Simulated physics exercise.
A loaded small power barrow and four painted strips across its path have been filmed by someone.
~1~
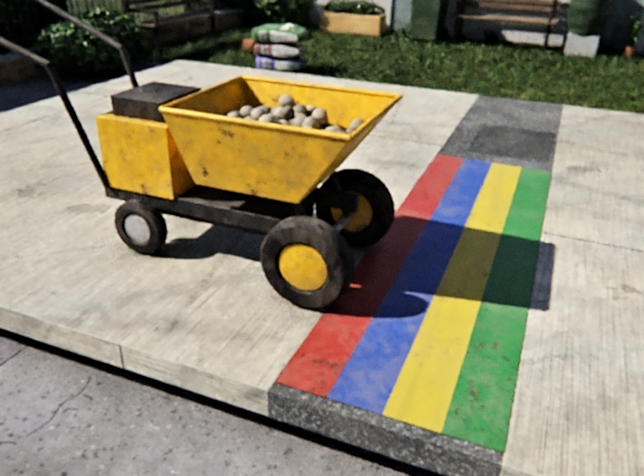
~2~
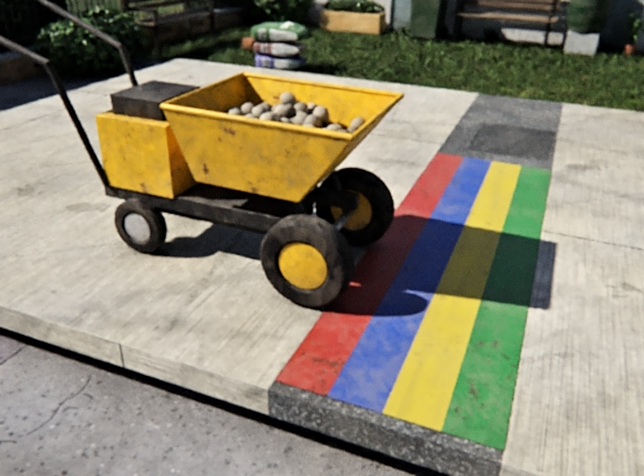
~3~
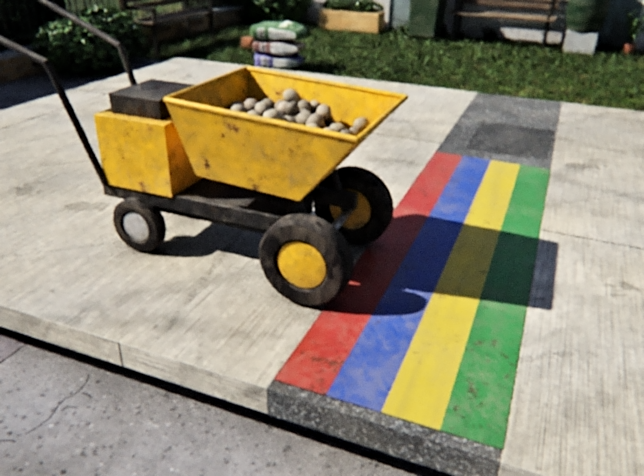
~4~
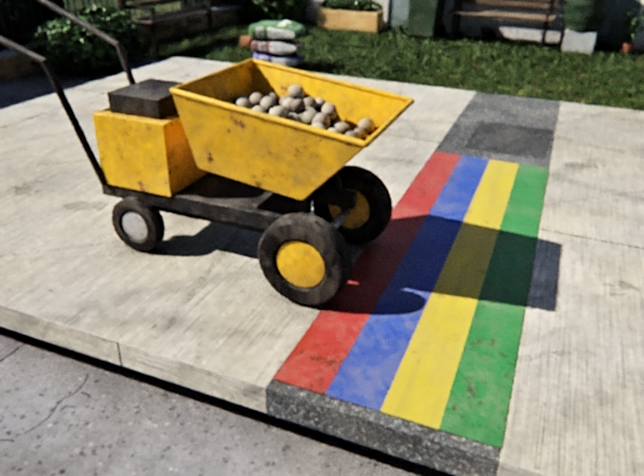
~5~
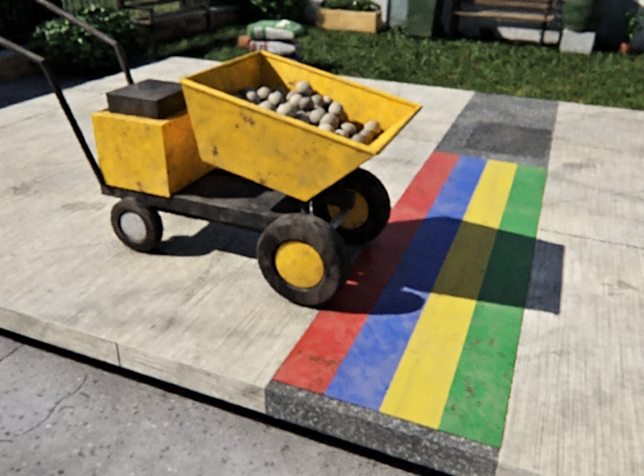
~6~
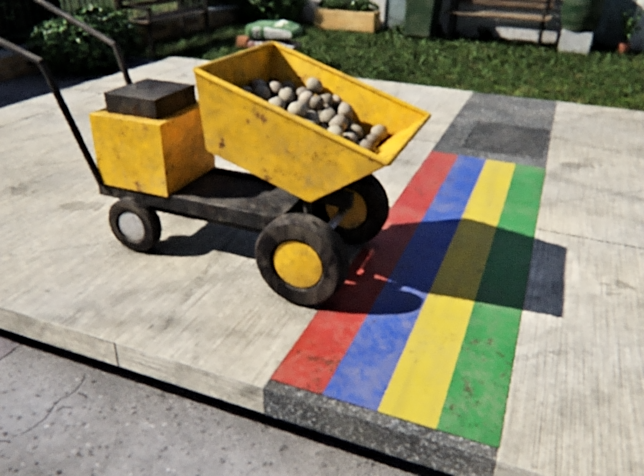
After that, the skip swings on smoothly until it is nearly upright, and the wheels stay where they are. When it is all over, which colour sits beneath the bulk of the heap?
The bulk sits over the green colour.
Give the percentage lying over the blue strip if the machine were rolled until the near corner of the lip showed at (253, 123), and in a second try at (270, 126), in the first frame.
That would be roughly 30 in a hundred and then roughly 30 in a hundred.
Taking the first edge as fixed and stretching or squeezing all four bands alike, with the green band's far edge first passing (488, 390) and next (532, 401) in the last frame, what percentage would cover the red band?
About 0 % and 0 %.
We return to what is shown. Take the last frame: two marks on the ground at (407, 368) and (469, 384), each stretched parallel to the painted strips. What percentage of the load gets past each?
First 70 in a hundred, second 50 in a hundred.
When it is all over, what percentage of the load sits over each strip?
In per cent, approximately: Red 0, blue 0, yellow 10, green 40.
Shortly afterwards, skip tipped steeply; the whole lot in the skip.
Next, skip tipped right over; the bulk in the skip; only a few over the yellow strip; a little over the green strip; only a few falling; only a few off the paint.
Some moments later, skip tipped right over; near a quarter in the skip; a little over the yellow strip; near a third over the green strip; near a quarter off the paint.
In the end, skip tipped right over; near a quarter in the skip; none at all over the red strip; none at all over the blue strip; a little over the yellow strip; near a third over the green strip; near a quarter off the paint.
